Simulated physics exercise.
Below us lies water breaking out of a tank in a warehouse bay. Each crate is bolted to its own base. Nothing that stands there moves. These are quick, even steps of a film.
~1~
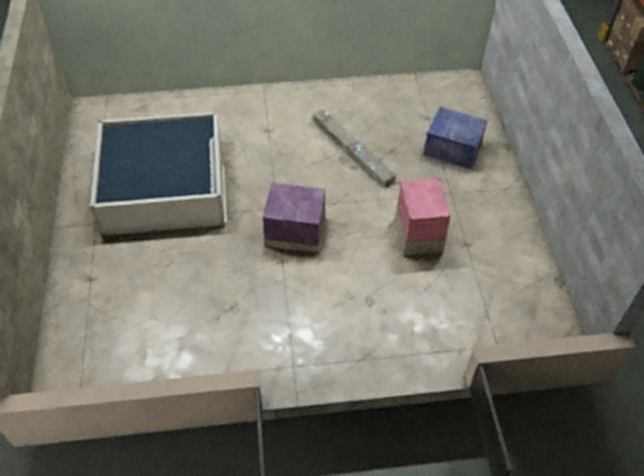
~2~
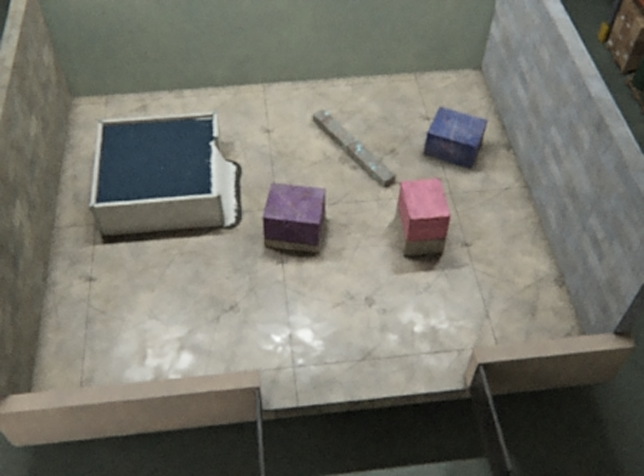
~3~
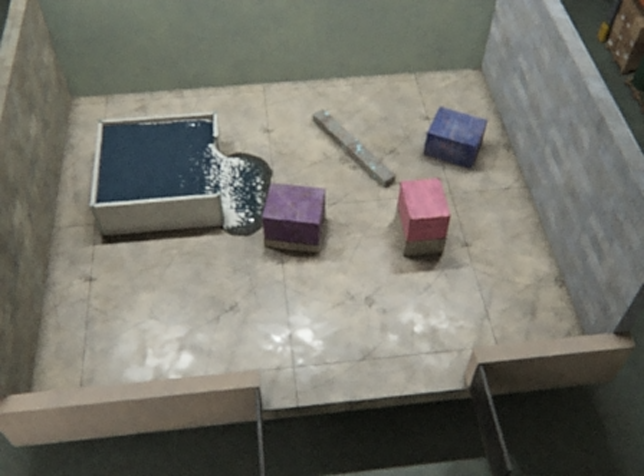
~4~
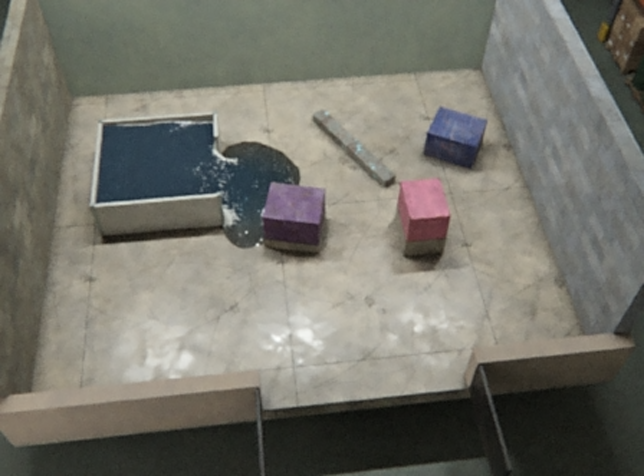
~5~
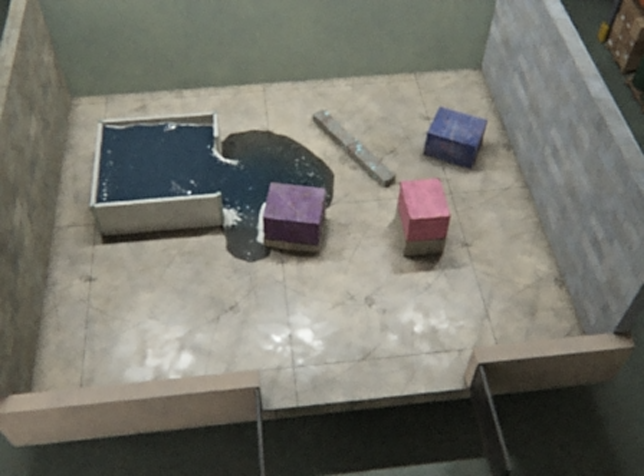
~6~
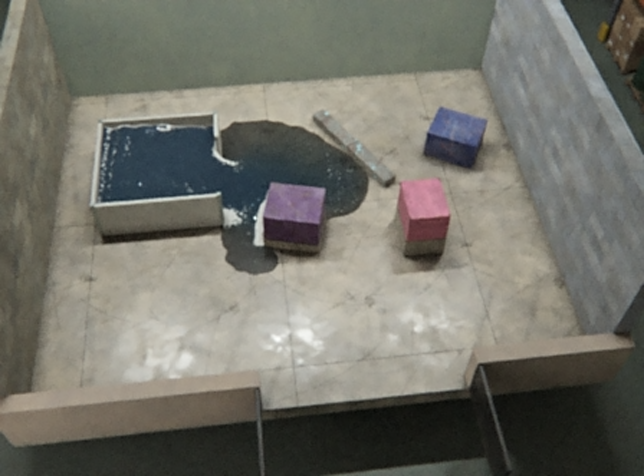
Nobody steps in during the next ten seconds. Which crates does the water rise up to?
The blue crate is wetted; the purple crate is wetted; the pink crate escapes dry.
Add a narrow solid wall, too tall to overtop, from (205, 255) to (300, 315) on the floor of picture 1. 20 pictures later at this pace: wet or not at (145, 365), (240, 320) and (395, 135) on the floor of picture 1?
As listed: Dry, dry, under water.
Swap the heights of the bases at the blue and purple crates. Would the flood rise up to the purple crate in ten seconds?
Then: The purple one takes water.
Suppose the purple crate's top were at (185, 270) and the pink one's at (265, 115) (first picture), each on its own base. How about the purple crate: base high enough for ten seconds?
My reading: Purple is safe.
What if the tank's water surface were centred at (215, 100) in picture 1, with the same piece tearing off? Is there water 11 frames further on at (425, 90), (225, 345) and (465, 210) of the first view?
As listed: Awash, clear, awash.
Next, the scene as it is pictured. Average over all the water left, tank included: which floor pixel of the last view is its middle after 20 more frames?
Roughly at (290, 199).
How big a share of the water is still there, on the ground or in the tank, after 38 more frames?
Close to 94 %.
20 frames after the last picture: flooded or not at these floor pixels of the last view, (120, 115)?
Answer: Not flooded.
A moment on, water covers 20 % of the floor; the blue crate not reached, the purple crate water round its plinth, the pink crate water round its plinth.
Next, water covers 40 % of the floor; the blue crate water round its plinth, the purple crate water round its plinth, the pink crate water round its plinth.
Then, water covers 60 % of the floor; the blue crate water round its plinth, the purple crate water round its plinth, the pink crate water round its plinth.
Later, water covers 85 % of the floor; the blue crate water round its plinth, the purple crate water round its plinth, the pink crate water round its plinth.
In the end, water covers 100 % of the floor; the blue crate was topped, the purple crate was topped, the pink crate stayed above the water.
